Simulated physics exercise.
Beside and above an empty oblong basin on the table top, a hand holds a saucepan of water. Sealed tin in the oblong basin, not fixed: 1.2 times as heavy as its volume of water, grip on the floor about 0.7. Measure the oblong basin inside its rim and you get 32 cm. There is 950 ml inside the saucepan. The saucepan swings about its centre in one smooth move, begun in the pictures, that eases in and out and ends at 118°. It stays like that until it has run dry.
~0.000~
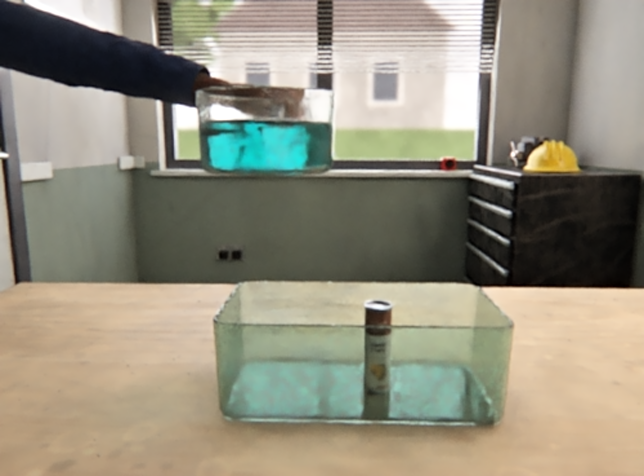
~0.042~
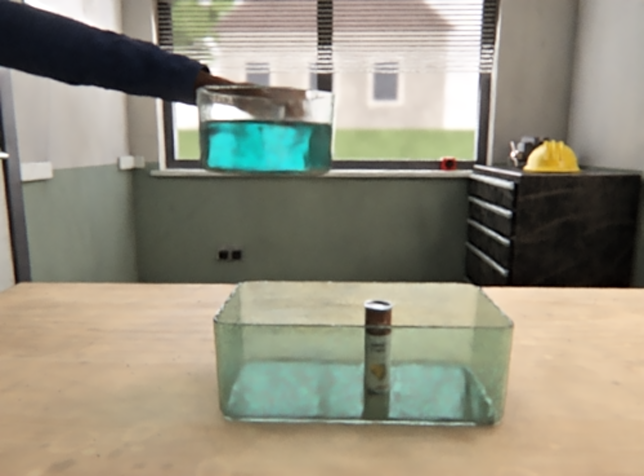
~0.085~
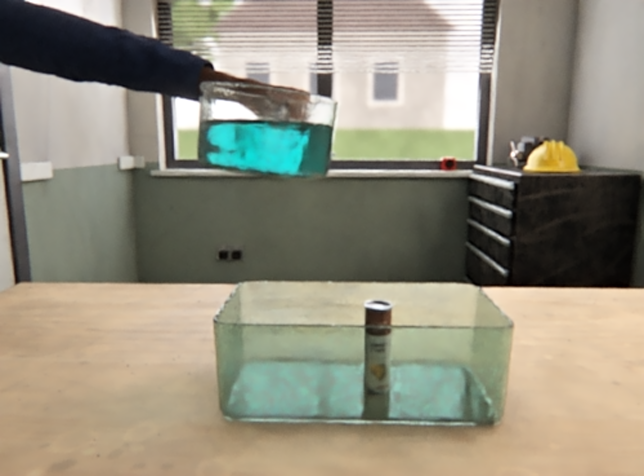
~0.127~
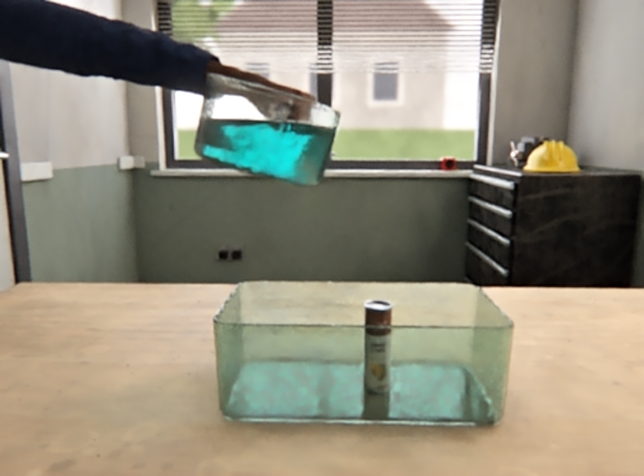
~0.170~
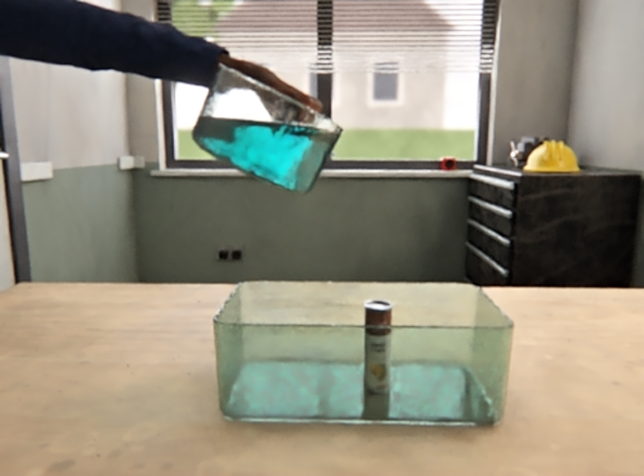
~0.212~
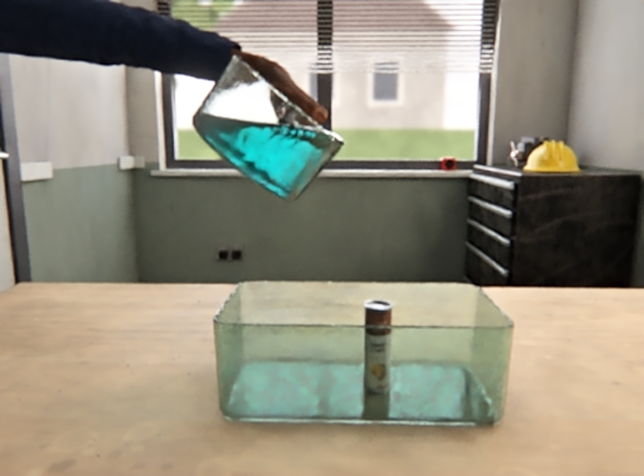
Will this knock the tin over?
Yes, it is knocked over.
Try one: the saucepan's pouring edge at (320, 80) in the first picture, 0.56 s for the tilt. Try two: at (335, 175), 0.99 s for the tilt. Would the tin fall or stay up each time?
Try 1: Tipped over; try 2: Still standing.
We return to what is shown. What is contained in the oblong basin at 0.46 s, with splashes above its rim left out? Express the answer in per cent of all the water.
About 16 per cent.
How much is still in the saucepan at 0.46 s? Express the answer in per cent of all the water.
Close to 22 percent of the liquid remains at that time.
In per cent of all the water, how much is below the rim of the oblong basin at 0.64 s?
About 86 per cent.
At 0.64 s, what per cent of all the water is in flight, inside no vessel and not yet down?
Something like 12 per cent of the total.
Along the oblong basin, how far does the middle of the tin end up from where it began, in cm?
8.0 cm.
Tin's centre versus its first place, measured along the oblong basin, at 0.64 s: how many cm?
Reading: Roughly 2 cm.
Then, 0.46 s in, the tilt is 112° and 22 per cent is still to pour; the tin stands where it began.
Then, 0.64 s in, the tilt is 118° and 2 per cent is still to pour; the tin stands 2 cm from where it began.
Then, 0.83 s in, the tilt is 118° and 0 per cent is still to pour; the tin leans 50°.
Then, 1.04 s in, the tilt is 118° and 0 per cent is still to pour; the tin lies on its side.
Finally, the tin lies on its side.
